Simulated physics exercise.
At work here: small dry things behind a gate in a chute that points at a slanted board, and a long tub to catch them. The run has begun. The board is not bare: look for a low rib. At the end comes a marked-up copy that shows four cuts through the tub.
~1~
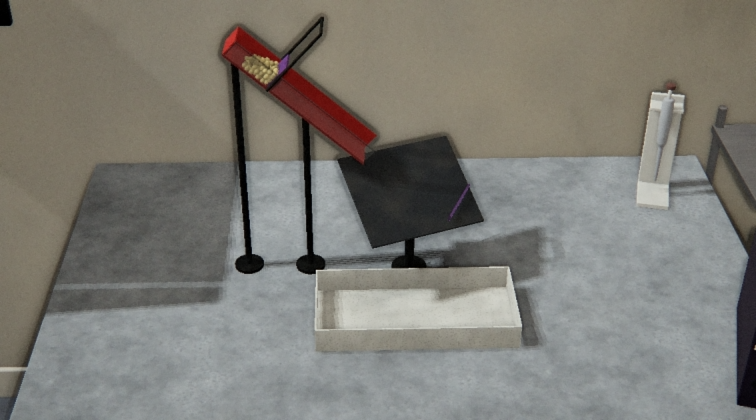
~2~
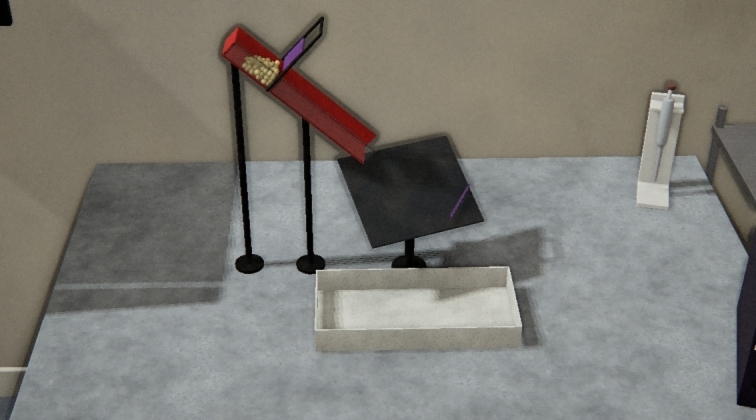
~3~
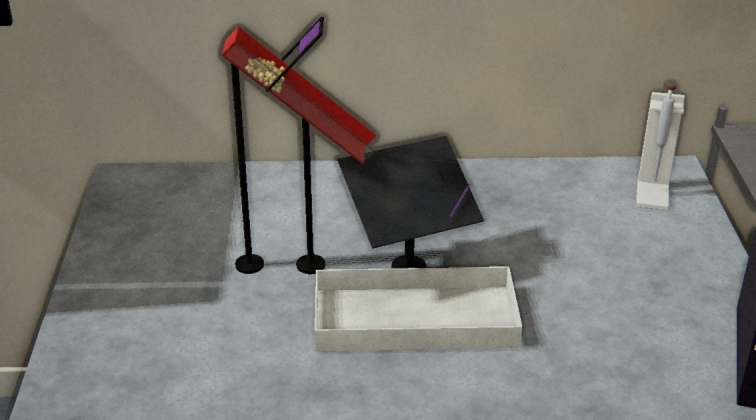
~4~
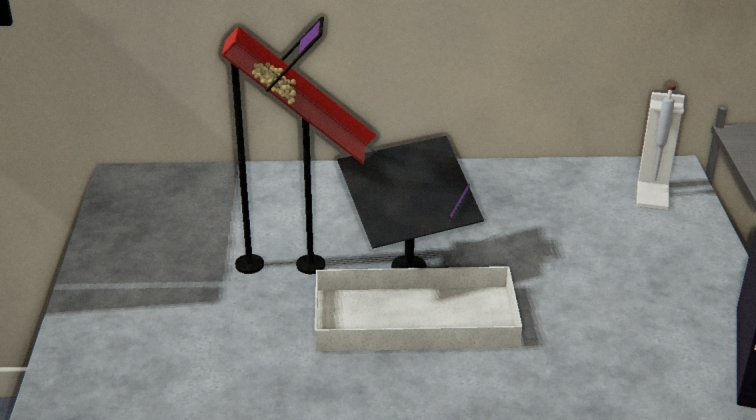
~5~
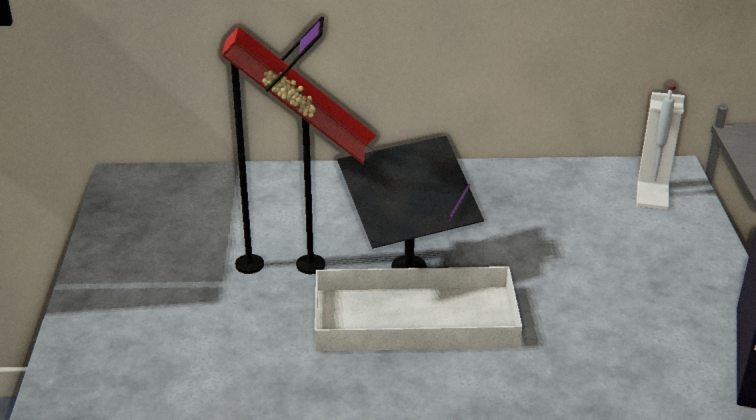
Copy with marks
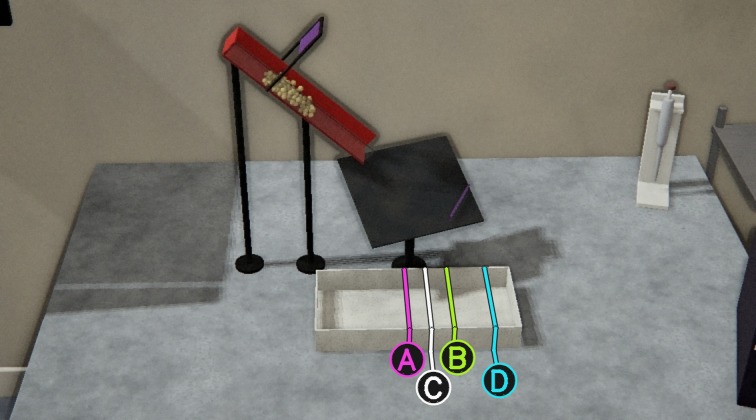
On a mottled grey tabletop against a beige wall, seen from slightly above by a still camera, a red chute on two black stands slopes down to the right. Its pale yellow beans sit behind a black-and-purple gate, above a tilted dark board with a thin purple rib and an empty off-white tub. The gate lifts, and the beans slide down the chute, spreading to around its middle.
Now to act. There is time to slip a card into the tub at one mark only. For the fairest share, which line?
Use line B.
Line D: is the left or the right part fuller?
Left.
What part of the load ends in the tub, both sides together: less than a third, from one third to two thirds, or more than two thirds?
It is more than two thirds.
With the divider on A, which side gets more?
The right side.
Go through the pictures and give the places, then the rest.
Load behind the gate near (262, 69), soya beans; lip of the chute near (364, 156), sloping fairly steeply, in the first frame.
Middle of the board near (411, 189), tilted fairly steeply; middle of its low edge near (430, 234); of its high edge near (393, 147), in the second frame.
Front corners of the tub near (316, 330) and (521, 326), empty; front of the load near (279, 86), in the third frame.
Middle of the load near (275, 79); its front near (292, 100), close to a quarter of the way to the lip; rib from (470, 184) to (450, 216), in the fourth frame.
Middle of the load near (288, 90); its front near (313, 111), close to half of the way to the lip, in the fifth frame.
On the marked copy, line A crosses the front rim at (409, 328); line B crosses the front rim at (454, 328); line C crosses the front rim at (431, 328); line D crosses the front rim at (495, 327).
For line A, of what is caught, only a few on the left of the divider, all but a few on the right.
For line B, of what is caught, close to half on the left of the divider, close to half on the right.
For line C, of what is caught, a small share on the left of the divider, all but a few on the right.
For line D, of what is caught, all but a few on the left of the divider, a small share on the right.
